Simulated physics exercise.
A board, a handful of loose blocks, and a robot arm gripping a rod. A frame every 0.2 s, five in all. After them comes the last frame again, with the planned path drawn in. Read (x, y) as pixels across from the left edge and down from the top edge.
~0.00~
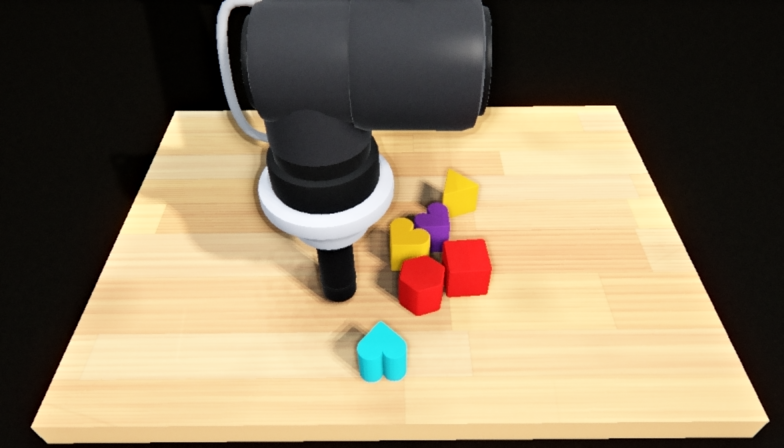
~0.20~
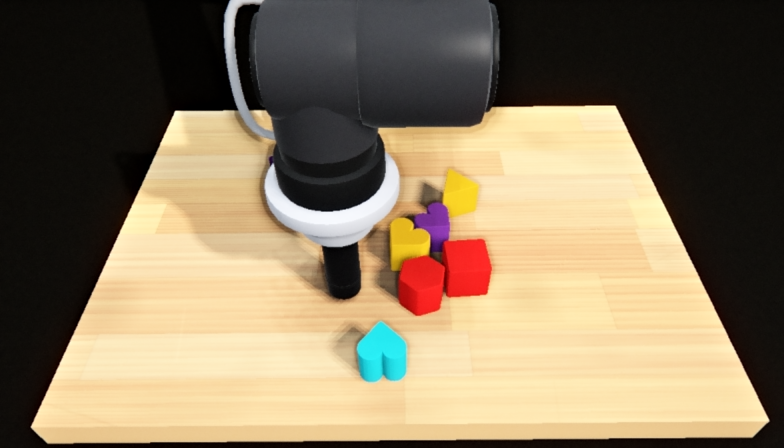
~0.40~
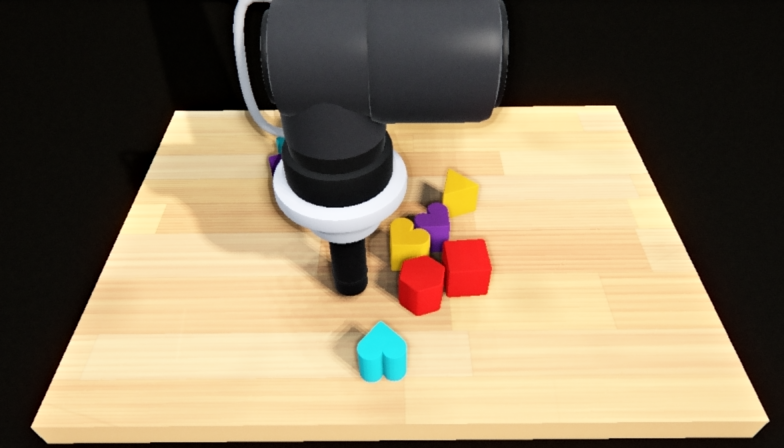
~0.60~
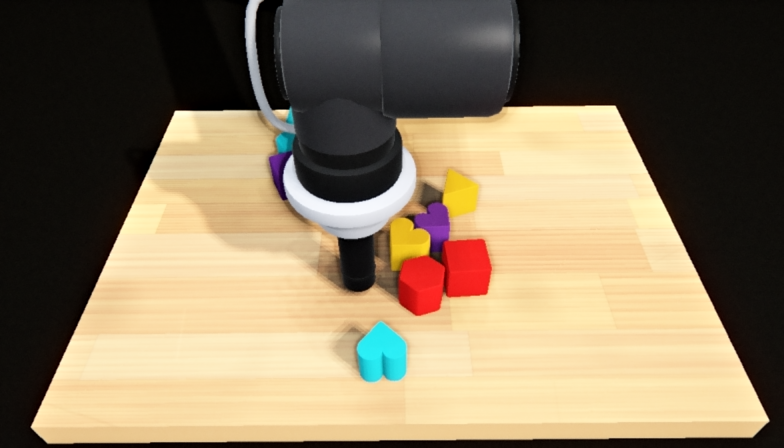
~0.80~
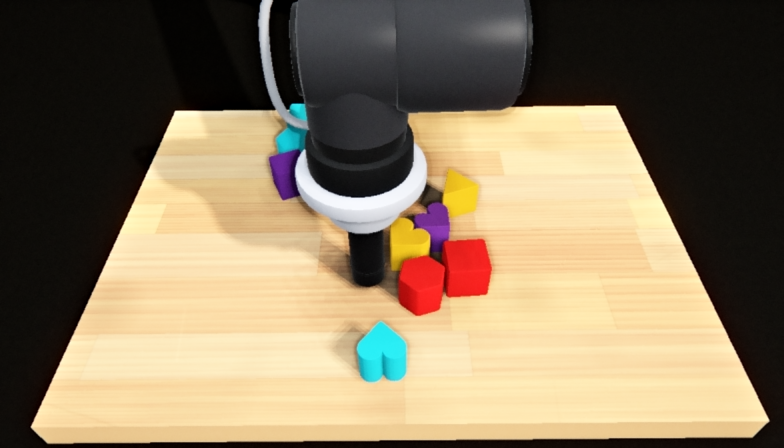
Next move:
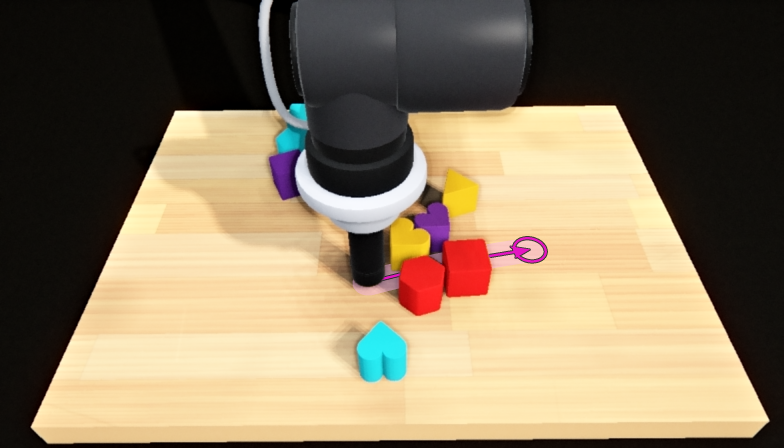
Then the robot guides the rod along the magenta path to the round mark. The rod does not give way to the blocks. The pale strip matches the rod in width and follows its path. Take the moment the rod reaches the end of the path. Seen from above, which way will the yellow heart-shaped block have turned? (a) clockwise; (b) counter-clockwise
That would be b.
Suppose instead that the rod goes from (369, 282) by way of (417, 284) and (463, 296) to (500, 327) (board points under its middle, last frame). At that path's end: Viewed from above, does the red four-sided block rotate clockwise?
No
Path on the board, from (369, 282) over (424, 269) and (477, 258) to (530, 250).
What follows on the original path. One third of the way, rod at (426, 262); yellow heart-shaped block at (441, 218), turned 30° anticlockwise; red hexagon at (434, 274), turned 35° clockwise; purple heart-shaped block at (449, 196), turned 30° anticlockwise; yellow triangular piece at (459, 176), turned 30° clockwise; red four-sided block at (471, 255), turned 15° anticlockwise.
Two thirds of the way, rod at (480, 251); yellow heart-shaped block at (469, 210), turned 105° anticlockwise; red hexagon at (434, 274), turned 35° clockwise; purple heart-shaped block at (450, 189), turned 50° anticlockwise; yellow triangular piece at (457, 172), turned 55° clockwise; red four-sided block at (504, 259), turned 55° clockwise.
At the end, rod at (531, 243); yellow heart-shaped block at (469, 210), turned 105° anticlockwise; red hexagon at (434, 274), turned 35° clockwise; purple heart-shaped block at (450, 189), turned 50° anticlockwise; yellow triangular piece at (457, 172), turned 55° clockwise; red four-sided block at (510, 259), turned 75° clockwise.
